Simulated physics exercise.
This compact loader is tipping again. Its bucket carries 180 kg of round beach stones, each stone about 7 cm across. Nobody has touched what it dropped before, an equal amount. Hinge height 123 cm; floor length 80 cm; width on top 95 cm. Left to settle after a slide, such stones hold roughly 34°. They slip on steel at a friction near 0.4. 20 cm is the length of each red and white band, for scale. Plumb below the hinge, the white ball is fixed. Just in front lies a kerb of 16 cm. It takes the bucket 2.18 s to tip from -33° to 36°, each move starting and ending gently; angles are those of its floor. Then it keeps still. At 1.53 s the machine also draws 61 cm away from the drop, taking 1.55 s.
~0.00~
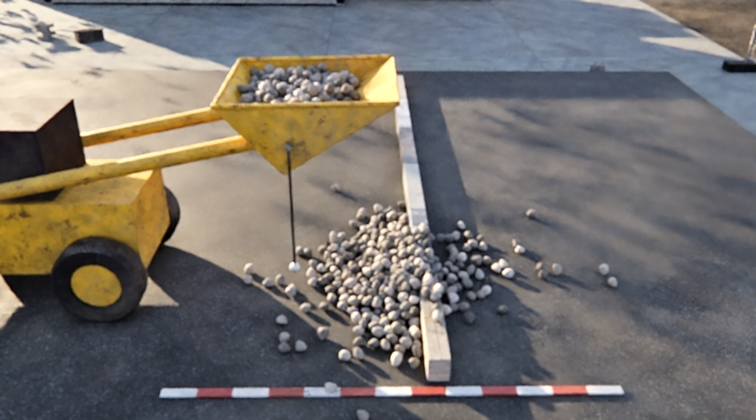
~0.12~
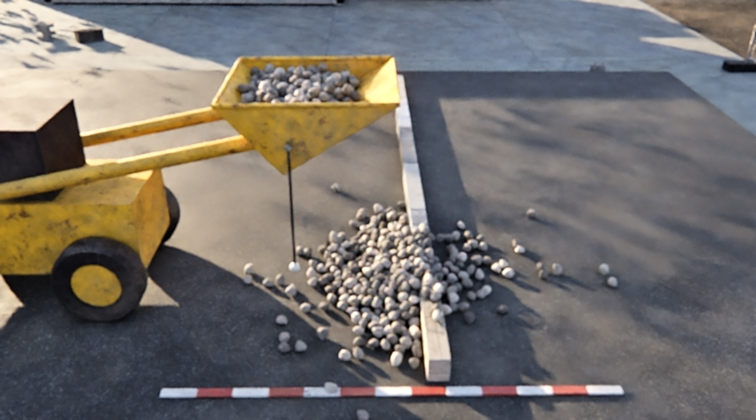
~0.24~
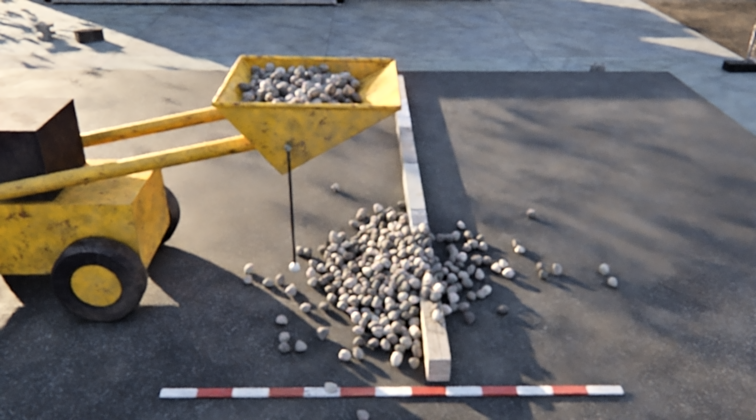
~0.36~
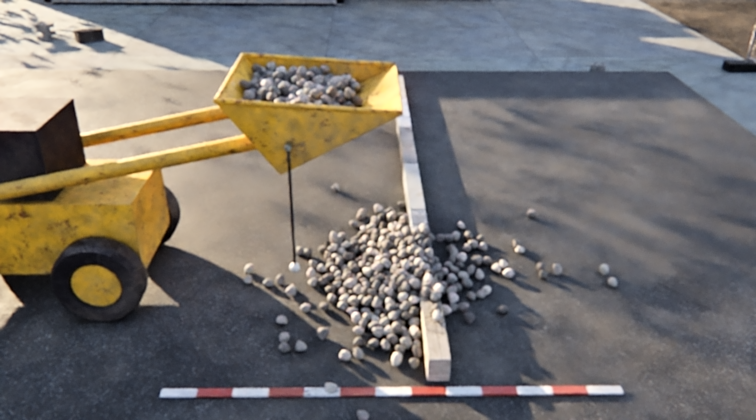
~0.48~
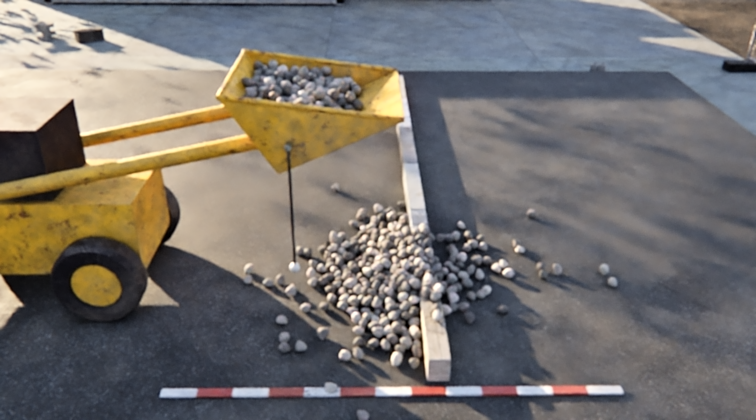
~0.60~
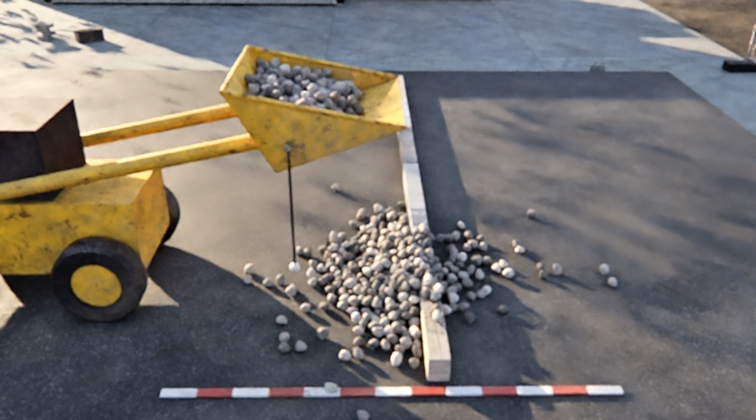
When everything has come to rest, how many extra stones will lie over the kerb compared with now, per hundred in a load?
About 24 per hundred.
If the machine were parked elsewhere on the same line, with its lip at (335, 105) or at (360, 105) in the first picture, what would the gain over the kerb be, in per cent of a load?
About 0 and 0 per cent.
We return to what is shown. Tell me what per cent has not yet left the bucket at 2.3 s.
Still inside: Some 5 %.
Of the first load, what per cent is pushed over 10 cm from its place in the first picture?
About 10 %.
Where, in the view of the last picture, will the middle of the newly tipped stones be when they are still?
They come to rest centred about (387, 265).
After 1.6 s the floor is at 25°; in per cent of one load, 96 in the bucket, 92 on this side of the kerb, 12 over the kerb; the foremost stones are at (552, 257).
After 2.3 s the floor is at 36°; in per cent of one load, 7 in the bucket, 165 on this side of the kerb, 28 over the kerb; the foremost stones are at (552, 257).
After 3.5 s the floor is at 36°; in per cent of one load, 0 in the bucket, 164 on this side of the kerb, 36 over the kerb; the foremost stones are at (577, 275).
After 5.9 s the floor is at 36°; in per cent of one load, 0 in the bucket, 164 on this side of the kerb, 36 over the kerb; the foremost stones are at (577, 275). Net gain over the kerb, 24.
